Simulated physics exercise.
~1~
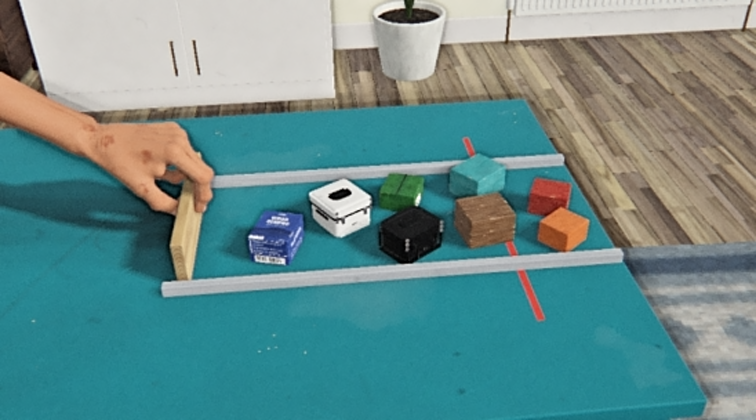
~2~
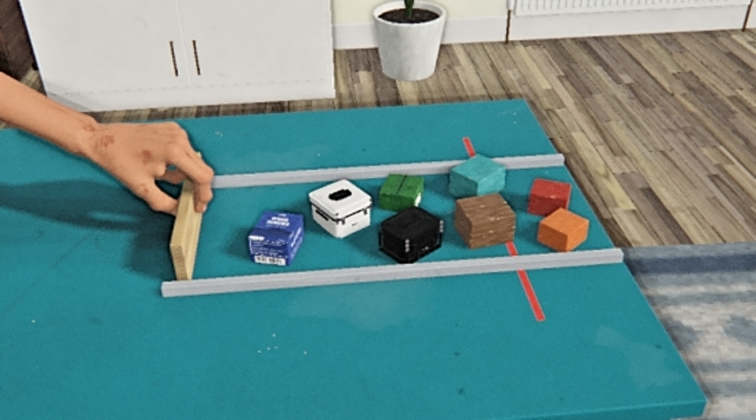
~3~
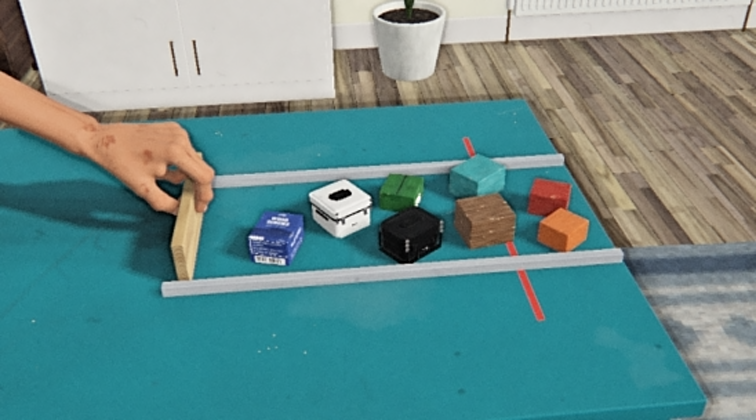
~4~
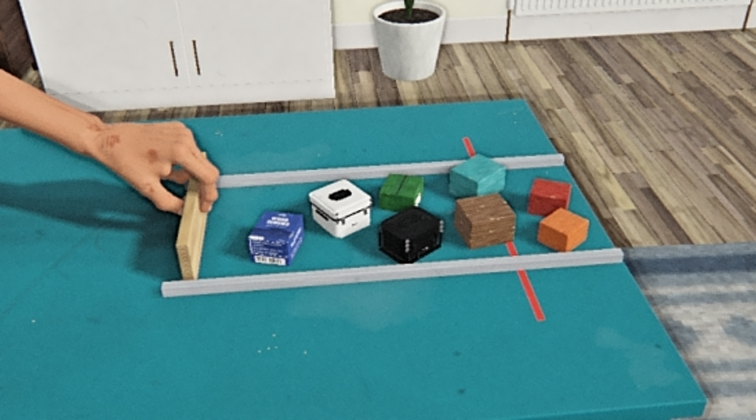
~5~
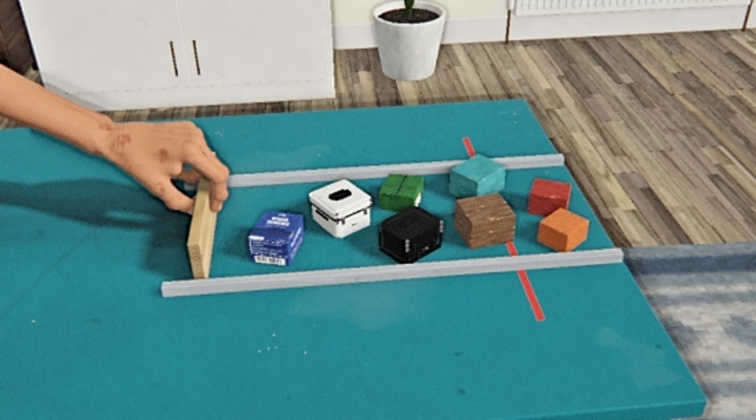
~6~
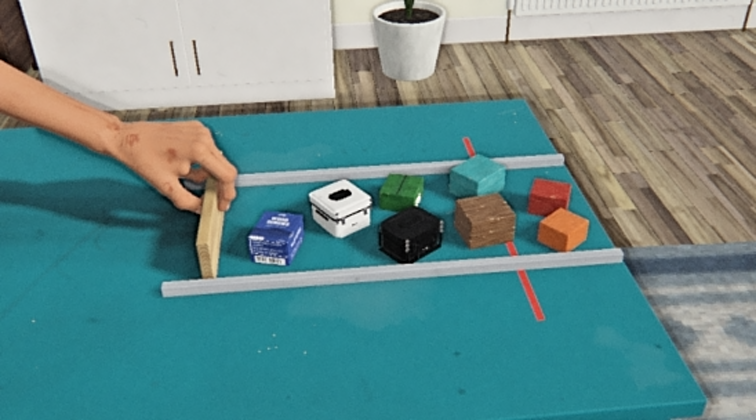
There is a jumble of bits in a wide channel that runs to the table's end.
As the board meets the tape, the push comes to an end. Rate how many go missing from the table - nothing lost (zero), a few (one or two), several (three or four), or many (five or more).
A few, one or two.
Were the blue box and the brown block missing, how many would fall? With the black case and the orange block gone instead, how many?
You'd count 0 the first time and 0 the second time.
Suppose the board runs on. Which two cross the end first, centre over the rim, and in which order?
Order, earliest first: Orange block, red block.
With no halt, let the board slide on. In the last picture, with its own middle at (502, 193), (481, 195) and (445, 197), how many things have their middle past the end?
Respectively 2, 1 and 0.
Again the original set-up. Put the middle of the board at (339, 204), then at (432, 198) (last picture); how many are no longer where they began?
The first number is 4, the next one 8.
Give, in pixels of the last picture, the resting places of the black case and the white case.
You'll find the black case at roughly (580, 226) and the white case at roughly (515, 188).
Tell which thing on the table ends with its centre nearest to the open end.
Brown block.
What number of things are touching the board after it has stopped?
The count in contact is 3.
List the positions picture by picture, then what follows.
In the first picture, red block (550, 198); orange block (563, 231); turquoise block (478, 179); board (190, 214); tape (497, 213).
In the second picture, orange block (563, 231); brown block (484, 221).
In the third picture, turquoise block (477, 180); black case (410, 235).
In the fourth picture, red block (550, 199); blue box (277, 238).
In the fifth picture, orange block (563, 231); green box (402, 193).
In the sixth picture, red block (550, 199); orange block (563, 231); turquoise block (477, 180); board (213, 213); tape (497, 213).
Soon after, none off yet; red block at rest near (550, 199); orange block at rest near (563, 231); turquoise block at rest near (477, 180).
In the end, the number that fall off is one or two; gone, orange block and red block.
